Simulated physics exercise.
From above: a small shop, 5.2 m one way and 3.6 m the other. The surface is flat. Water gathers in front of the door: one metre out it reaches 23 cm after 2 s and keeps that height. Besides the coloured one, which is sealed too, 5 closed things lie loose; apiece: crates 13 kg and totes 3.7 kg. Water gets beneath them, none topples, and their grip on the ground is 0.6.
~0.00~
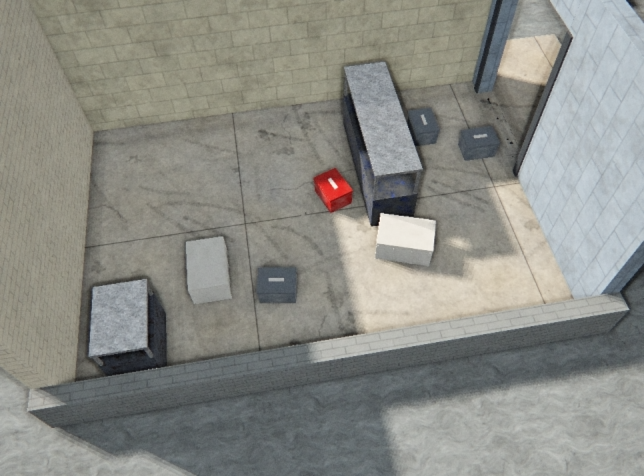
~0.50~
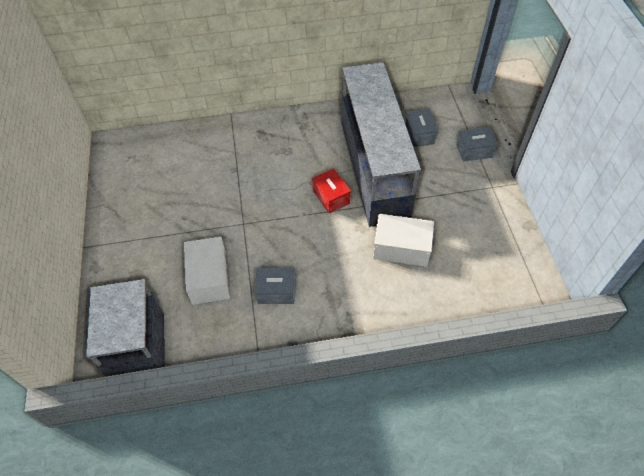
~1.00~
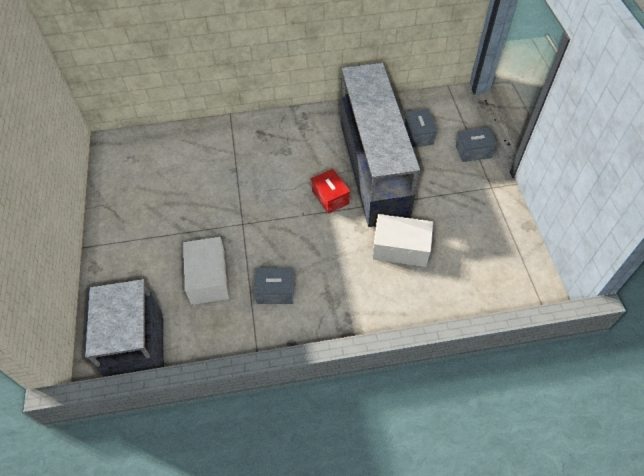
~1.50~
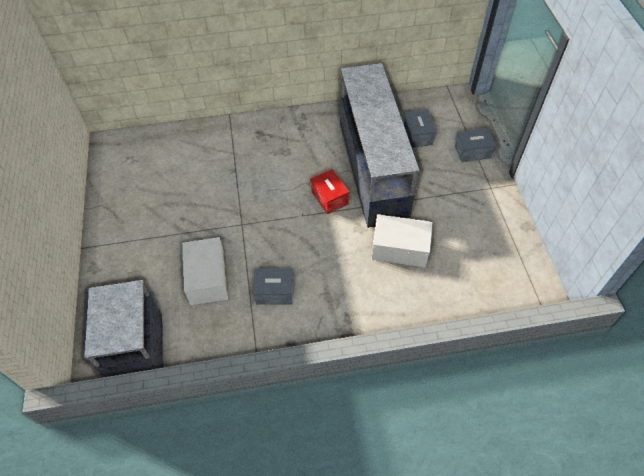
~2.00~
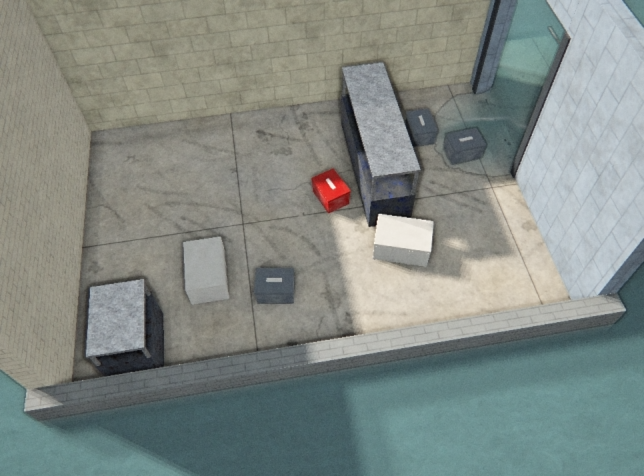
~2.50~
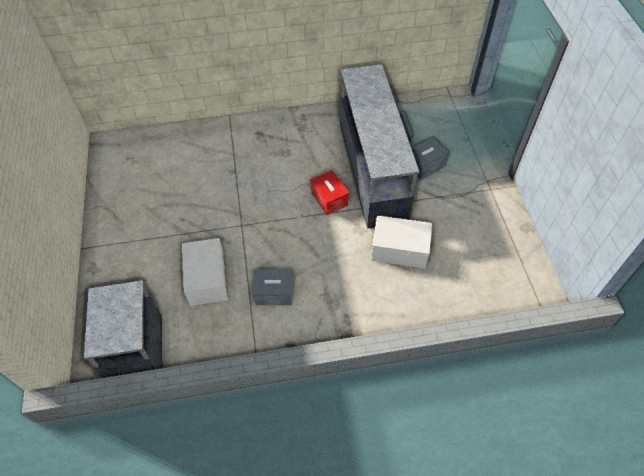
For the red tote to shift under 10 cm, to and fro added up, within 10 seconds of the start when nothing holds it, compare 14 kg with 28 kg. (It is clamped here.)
For it, the smaller load will do.
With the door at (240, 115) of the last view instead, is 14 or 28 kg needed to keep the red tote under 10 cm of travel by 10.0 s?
In that case only the higher weight holds it.
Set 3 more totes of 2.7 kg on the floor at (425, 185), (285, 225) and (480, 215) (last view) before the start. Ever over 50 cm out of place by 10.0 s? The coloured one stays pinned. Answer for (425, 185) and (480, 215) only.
In turn: Past it, over.
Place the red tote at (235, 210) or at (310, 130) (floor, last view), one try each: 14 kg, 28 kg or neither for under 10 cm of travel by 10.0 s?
In turn: Either load holds; only the larger holds.
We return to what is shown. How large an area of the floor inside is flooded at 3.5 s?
About 4.5 m2.
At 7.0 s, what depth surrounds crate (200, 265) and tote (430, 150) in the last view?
Roughly 2 and 10 cm.
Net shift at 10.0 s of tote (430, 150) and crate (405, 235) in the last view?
In that order: 250 cm, 60 cm.
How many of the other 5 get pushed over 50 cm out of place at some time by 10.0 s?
That makes 4.
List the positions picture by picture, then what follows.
The red tote at (333, 184), on the bottom; 0.0 m2 under water; 0 of 6 have shifted, in the first frame.
The red tote at (331, 184) rests on the ground; water covers 0.0 m2; 0 of 6 have shifted, in the second frame.
The red tote at (330, 185), on the bottom; 0.0 m2 under water; 0 of 6 have shifted, in the third frame.
The red tote at (330, 185), on the bottom; water covers 0.0 m2; 0 of 6 have shifted, in the fourth frame.
The red tote at (331, 184), on the bottom; water covers 0.8 m2; 1 of 6 have shifted, in the fifth frame.
The red tote at (329, 186), on the bottom; water covers 2.0 m2; 2 of 6 have shifted, in the sixth frame.
After 3.5 s the red tote would be 0 cm from its start with 14 kg and 0 cm from its start with 28 kg; 0 cm of water round it then.
After 4.5 s the red tote would be 0 cm from its start with 14 kg and 0 cm from its start with 28 kg; 0 cm of water round it then.
After 7.0 s the red tote would be 0 cm from its start with 14 kg and 0 cm from its start with 28 kg; 1 cm of water round it then.
After 10.0 s the red tote would be 0 cm from its start with 14 kg and 0 cm from its start with 28 kg; 3 cm of water round it then.
